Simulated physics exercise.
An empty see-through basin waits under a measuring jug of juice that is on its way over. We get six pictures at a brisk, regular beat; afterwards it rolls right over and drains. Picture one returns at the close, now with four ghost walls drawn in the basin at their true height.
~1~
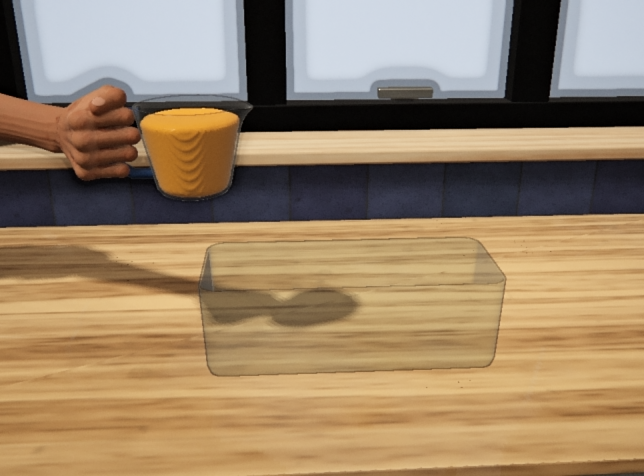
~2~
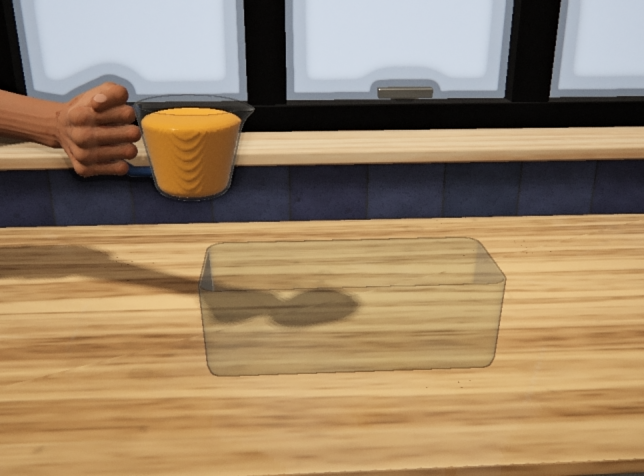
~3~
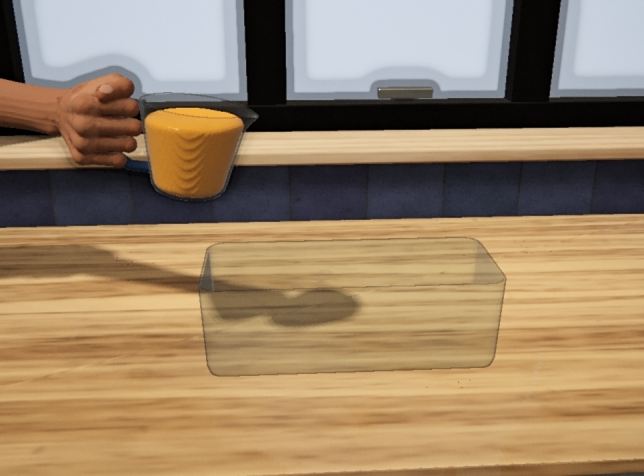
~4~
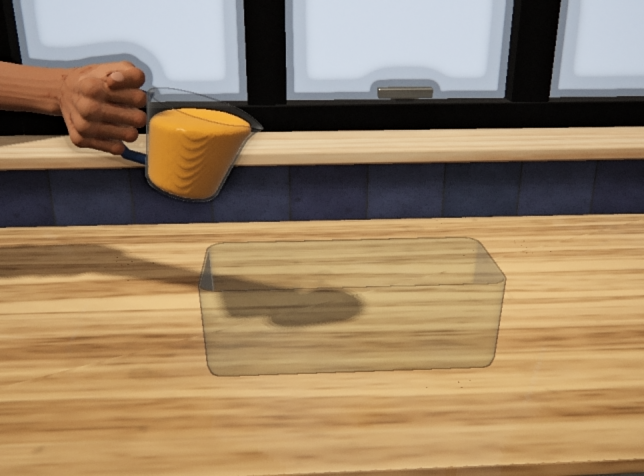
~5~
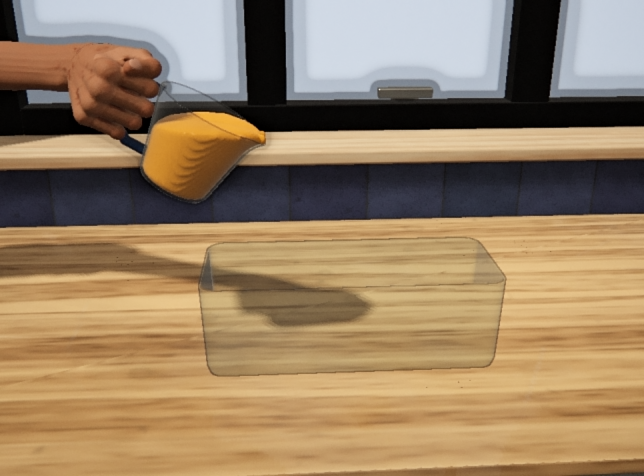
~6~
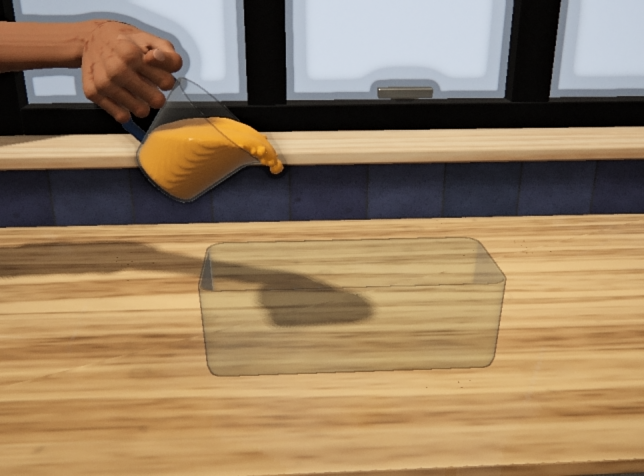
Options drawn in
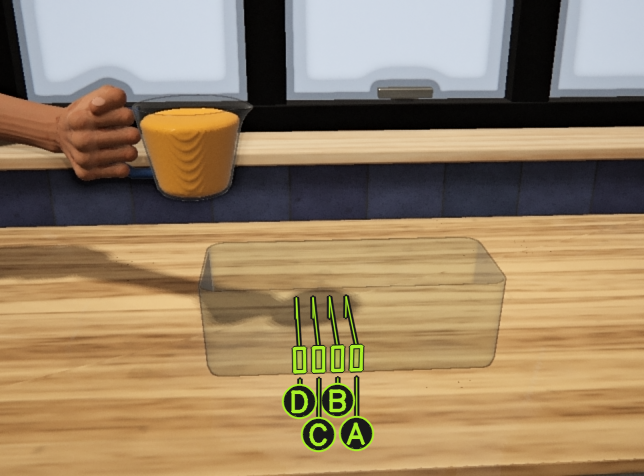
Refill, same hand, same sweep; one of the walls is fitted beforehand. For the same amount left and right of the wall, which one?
Best: C.
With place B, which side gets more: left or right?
The left side.
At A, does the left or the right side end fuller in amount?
The left side.
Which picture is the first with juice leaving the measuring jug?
Picture 5.
On the marked copy, A at (356, 377); B at (337, 378); C at (318, 378); D at (300, 379).
With A, about 86 % ends left of the wall and 10 % right of it; 4 % is lost outside.
With B, about 77 % ends left of the wall and 19 % right of it; 4 % is lost outside.
With C, about 49 % ends left of the wall and 50 % right of it.
With D, about 13 % ends left of the wall and 86 % right of it.
